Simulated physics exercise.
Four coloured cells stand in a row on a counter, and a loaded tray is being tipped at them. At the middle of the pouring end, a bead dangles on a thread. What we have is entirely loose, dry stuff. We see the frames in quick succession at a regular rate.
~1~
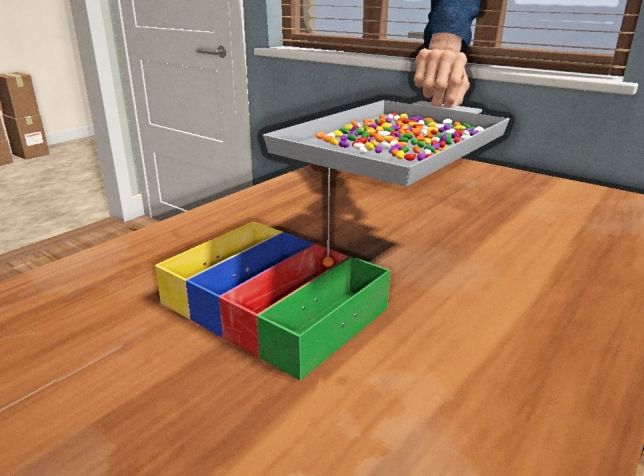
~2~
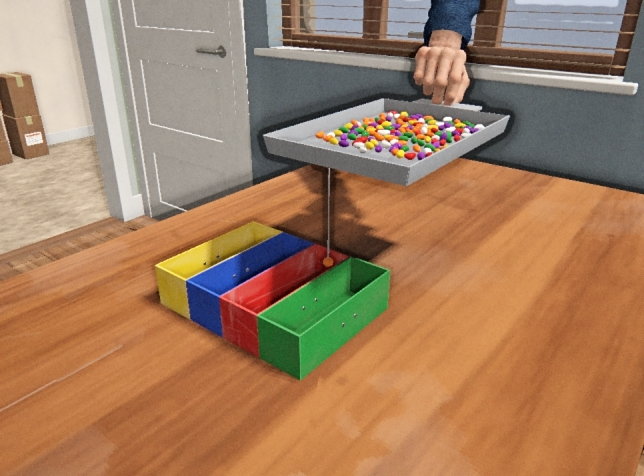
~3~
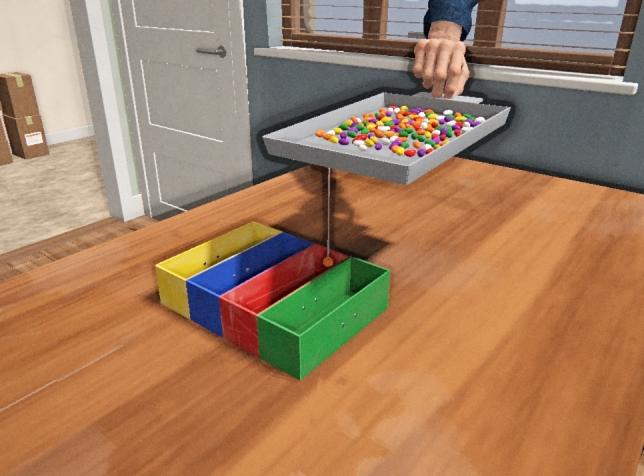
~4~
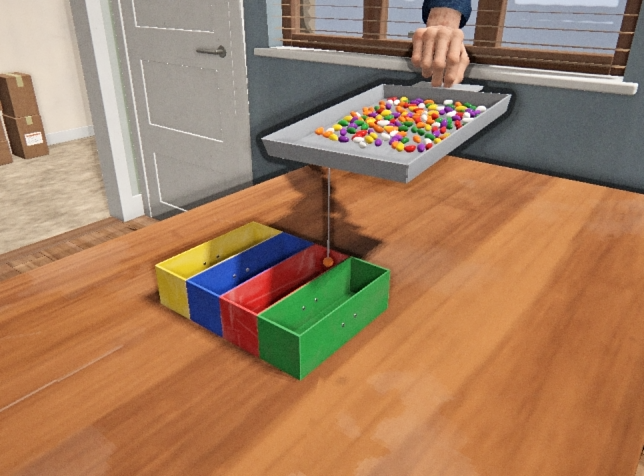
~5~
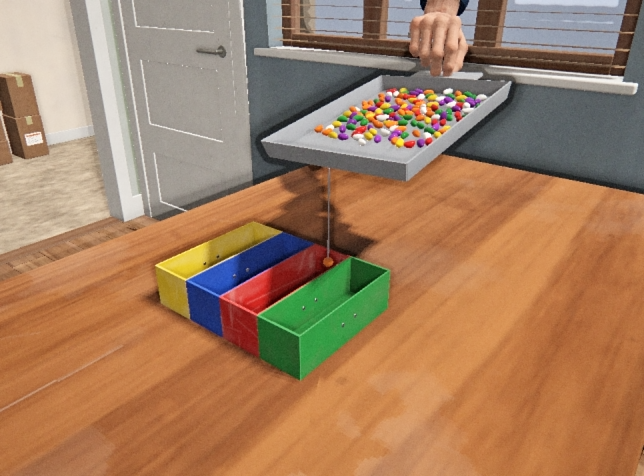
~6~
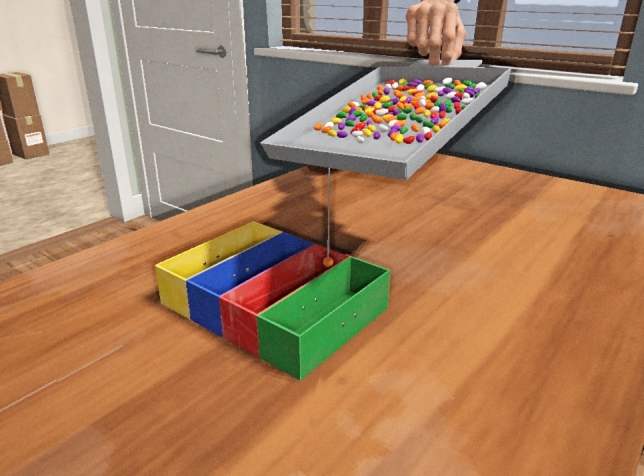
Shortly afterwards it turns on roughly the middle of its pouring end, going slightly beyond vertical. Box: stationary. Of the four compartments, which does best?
The blue one does best.
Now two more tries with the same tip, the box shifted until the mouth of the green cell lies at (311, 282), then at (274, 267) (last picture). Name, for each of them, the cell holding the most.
Well, the first time it's the red cell, and the second time it's the green one.
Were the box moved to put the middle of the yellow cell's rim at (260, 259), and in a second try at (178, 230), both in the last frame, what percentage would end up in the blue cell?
Trial 1 near 30 percent, trial 2 near 0 percent.
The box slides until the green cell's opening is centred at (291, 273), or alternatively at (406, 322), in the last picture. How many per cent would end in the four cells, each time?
Well, you'd get about 90 per cent and then about 60 per cent.
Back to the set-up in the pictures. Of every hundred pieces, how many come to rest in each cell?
Yellow cell: Roughly 0; blue cell: Roughly 60; red cell: Roughly 30; green cell: Roughly 10.
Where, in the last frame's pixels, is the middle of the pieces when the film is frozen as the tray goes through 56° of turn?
Centre estimate: (314, 137).
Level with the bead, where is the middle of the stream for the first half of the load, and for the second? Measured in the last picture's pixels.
The first part passes (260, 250); everything after passes (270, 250).
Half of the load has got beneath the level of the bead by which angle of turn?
Angle: Close to 105°.
Shortly afterwards, tray tipped steeply; all but a few on the tray; only a few falling or outside the box.
Next, tray tipped right over; the bulk on the tray; a little in the blue cell; a little in the red cell; only a few in the green cell; only a few in the yellow cell; only a few falling or outside the box.
Some moments later, tray tipped past a quarter turn; near two thirds in the blue cell; near a third in the red cell; a little in the green cell; only a few in the yellow cell; only a few falling or outside the box.
In the end, tray tipped past a quarter turn; near two thirds in the blue cell; near a third in the red cell; a little in the green cell; only a few in the yellow cell; only a few outside the box.
